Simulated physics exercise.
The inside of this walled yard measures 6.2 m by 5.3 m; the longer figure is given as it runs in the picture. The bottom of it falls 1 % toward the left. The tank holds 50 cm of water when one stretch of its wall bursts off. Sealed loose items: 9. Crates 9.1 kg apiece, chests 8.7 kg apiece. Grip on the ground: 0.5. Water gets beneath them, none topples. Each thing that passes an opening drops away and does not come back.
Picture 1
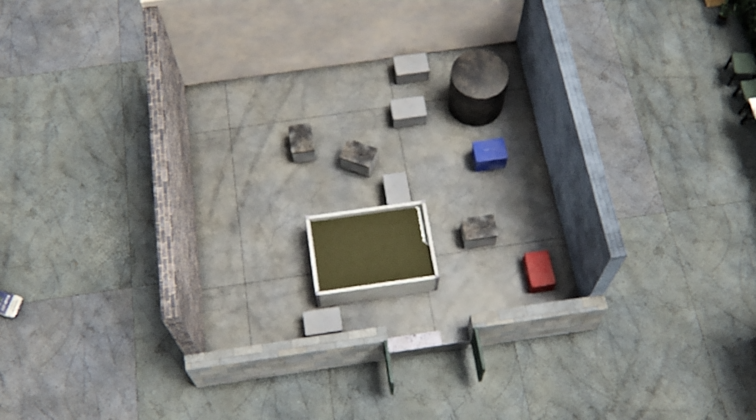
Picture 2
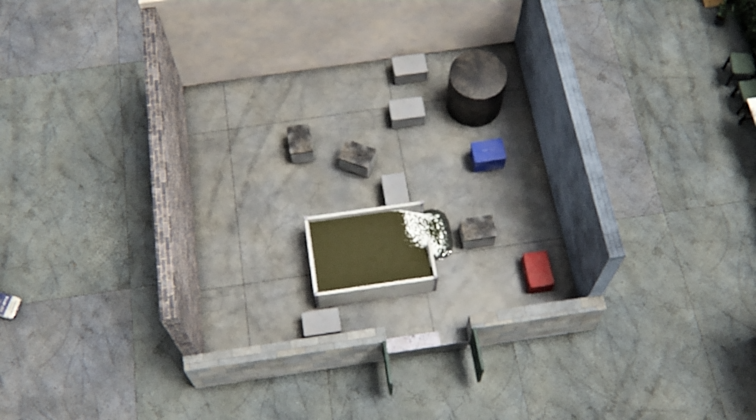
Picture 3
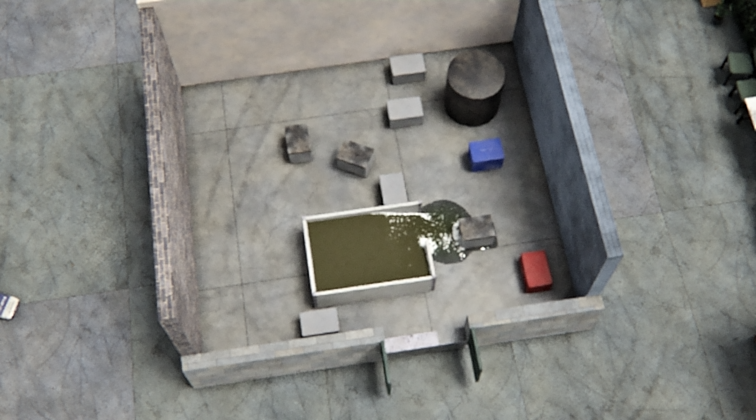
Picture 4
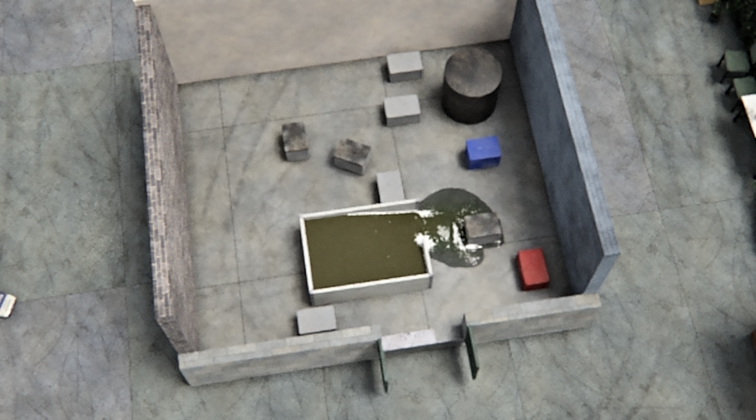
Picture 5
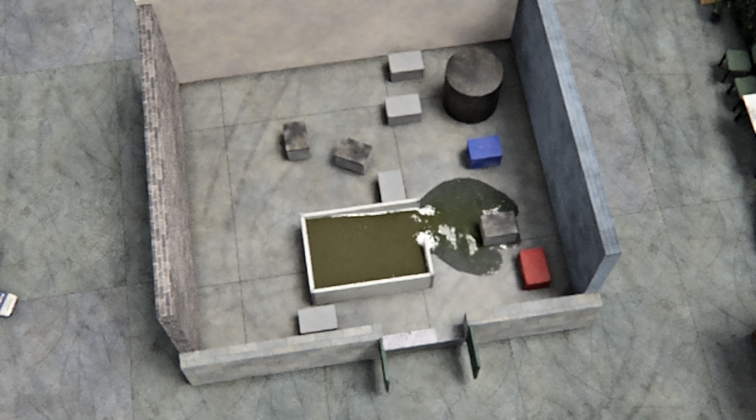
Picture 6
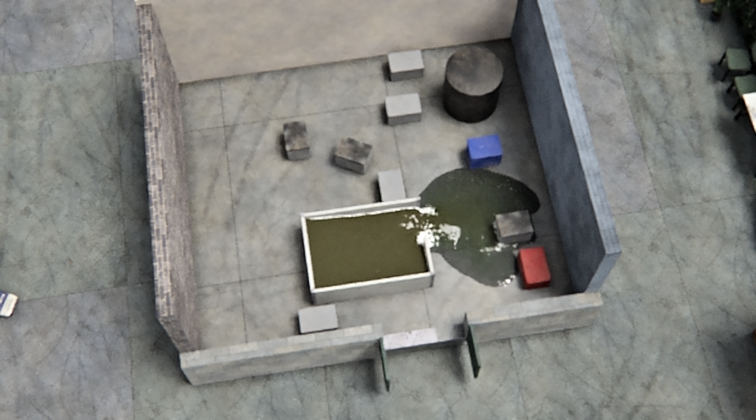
The clip opens on a walled yard holding scattered blocks, a dark cylinder and a low tank of murky water. White, foaming water bursts from the tank's right side and spreads across the floor around a nearby grey block. The dark pool widens, and that block shifts right, nearer the red one.
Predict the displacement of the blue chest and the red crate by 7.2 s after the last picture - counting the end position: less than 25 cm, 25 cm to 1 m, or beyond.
Final distance check: The blue chest winds up far off and the red crate winds up far off.
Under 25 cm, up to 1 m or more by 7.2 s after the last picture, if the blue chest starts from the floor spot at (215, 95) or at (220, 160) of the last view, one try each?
At the first spot it keeps its position; at the second it keeps its position.
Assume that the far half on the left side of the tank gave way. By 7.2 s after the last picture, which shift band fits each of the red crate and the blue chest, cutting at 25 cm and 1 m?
Outcome - red crate: No real movement, blue chest: No real movement.
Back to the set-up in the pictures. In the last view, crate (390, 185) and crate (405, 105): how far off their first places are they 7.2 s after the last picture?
Lab note - net shifts in turn: 0 cm; 30 cm.
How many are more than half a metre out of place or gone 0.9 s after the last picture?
By my reckoning, 1.
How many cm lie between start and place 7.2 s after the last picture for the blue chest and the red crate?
250 and 140 cm.
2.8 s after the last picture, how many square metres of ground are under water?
I'd put it close to 14 m2.
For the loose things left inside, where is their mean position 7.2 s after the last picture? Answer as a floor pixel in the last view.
At about (360, 189).
Then, 0.9 s after the last picture the blue chest is near (492, 124), 0.5 m from its start, aground; the red crate is near (549, 274), 0.3 m from its start, aground; 0 of 9 are out; 1 afloat.
Then, 2.8 s after the last picture the blue chest is near (504, 43), 2.1 m from its start, afloat; the red crate is near (505, 277), 0.6 m from its start, afloat; 0 of 9 are out; 3 afloat.
Then, 4.8 s after the last picture the blue chest is near (412, 65), 2.1 m from its start, afloat; the red crate is near (446, 263), 1.5 m from its start, afloat; 0 of 9 are out; 3 afloat.
Then, 7.2 s after the last picture the blue chest is near (339, 105), 2.7 m from its start, afloat; the red crate is near (452, 258), 1.4 m from its start, afloat; 0 of 9 are out; 5 afloat.
